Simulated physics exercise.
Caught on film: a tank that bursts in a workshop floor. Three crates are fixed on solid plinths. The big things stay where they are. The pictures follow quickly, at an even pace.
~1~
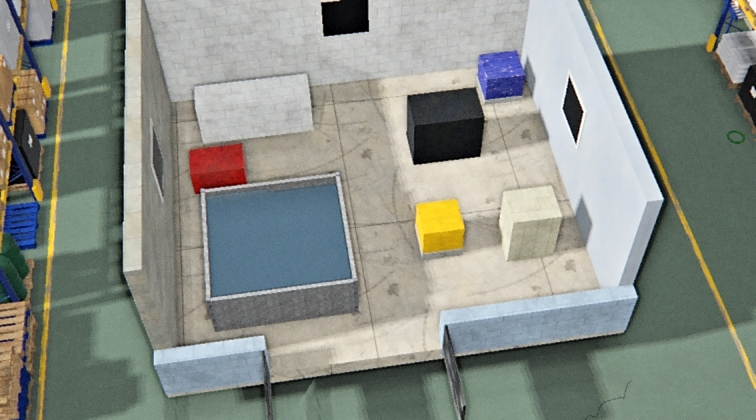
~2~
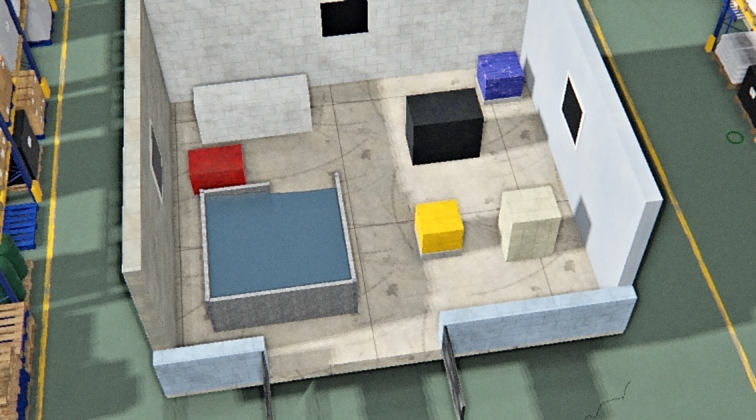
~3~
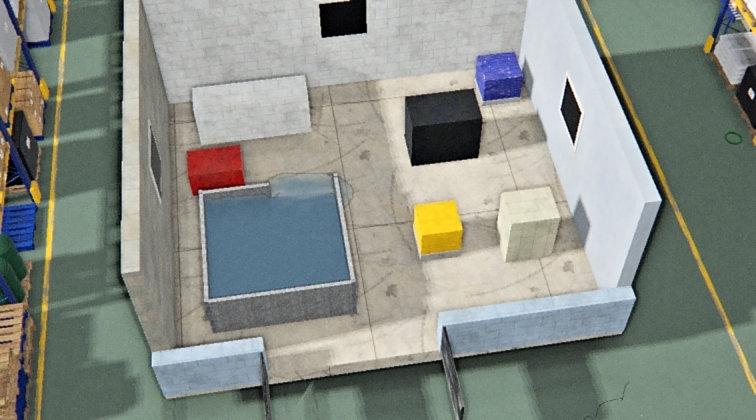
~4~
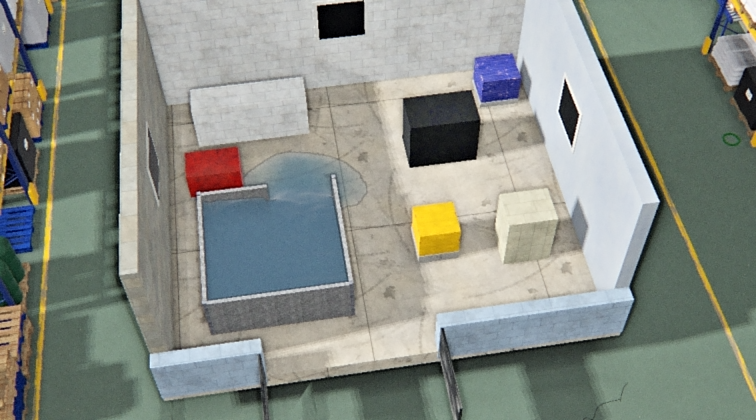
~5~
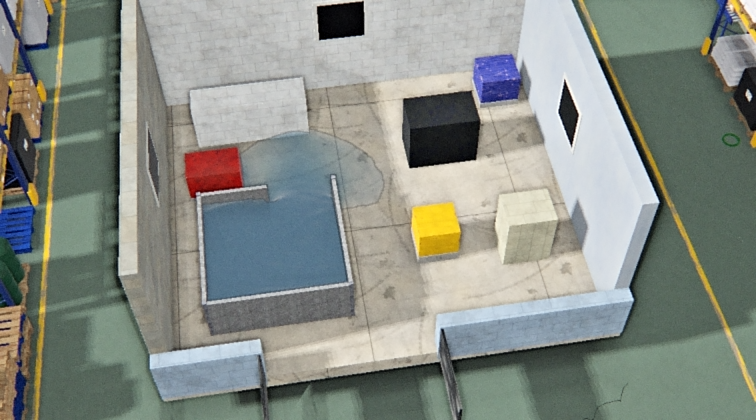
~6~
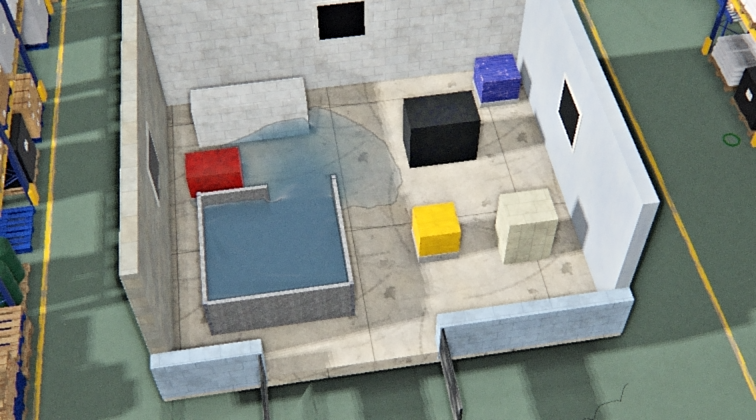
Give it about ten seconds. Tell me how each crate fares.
In the end: The red crate gets wet; the yellow crate stays dry; the blue crate gets wet.
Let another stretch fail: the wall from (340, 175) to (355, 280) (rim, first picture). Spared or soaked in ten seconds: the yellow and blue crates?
My reading: Yellow gets wet, blue is wetted.
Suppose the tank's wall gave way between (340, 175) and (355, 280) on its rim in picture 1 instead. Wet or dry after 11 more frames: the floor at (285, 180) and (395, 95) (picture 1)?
In that order: Not flooded, covered.
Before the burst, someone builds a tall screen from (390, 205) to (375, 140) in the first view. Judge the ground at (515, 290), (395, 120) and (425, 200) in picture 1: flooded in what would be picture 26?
In turn: No water, covered, clear.
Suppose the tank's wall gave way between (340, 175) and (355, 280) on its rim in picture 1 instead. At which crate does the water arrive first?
It is the yellow one.
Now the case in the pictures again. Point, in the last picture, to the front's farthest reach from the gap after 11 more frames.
I would point to (516, 69).
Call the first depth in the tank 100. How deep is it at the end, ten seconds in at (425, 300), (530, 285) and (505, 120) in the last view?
About 12, 8 and 14 per cent.
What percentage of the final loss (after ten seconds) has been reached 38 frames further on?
About 5 per cent.
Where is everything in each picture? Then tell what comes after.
The first frame shows still water in the water tank at (277, 237).
In the second frame, the front is at a hidden place, out from the gap on the water tank's far side.
In the third frame, the front is at (270, 183), out from the gap on the water tank's far side.
In the fourth frame, water pours out on the water tank's far side and has run to (275, 158).
In the fifth frame, water pours out on the water tank's far side and has run to (311, 133).
In the sixth frame, the front is at (320, 110), out from the gap on the water tank's far side.
A moment on, water covers 30 % of the floor; the red crate water round its plinth, the yellow crate not reached, the blue crate not reached.
Next, water covers 40 % of the floor; the red crate water round its plinth, the yellow crate not reached, the blue crate water round its plinth.
Then, water covers 60 % of the floor; the red crate water round its plinth, the yellow crate water round its plinth, the blue crate water round its plinth.
Later, water covers 90 % of the floor; the red crate water round its plinth, the yellow crate water round its plinth, the blue crate water round its plinth.
In the end, water covers 100 % of the floor; the red crate was topped, the yellow crate stayed above the water, the blue crate was topped.
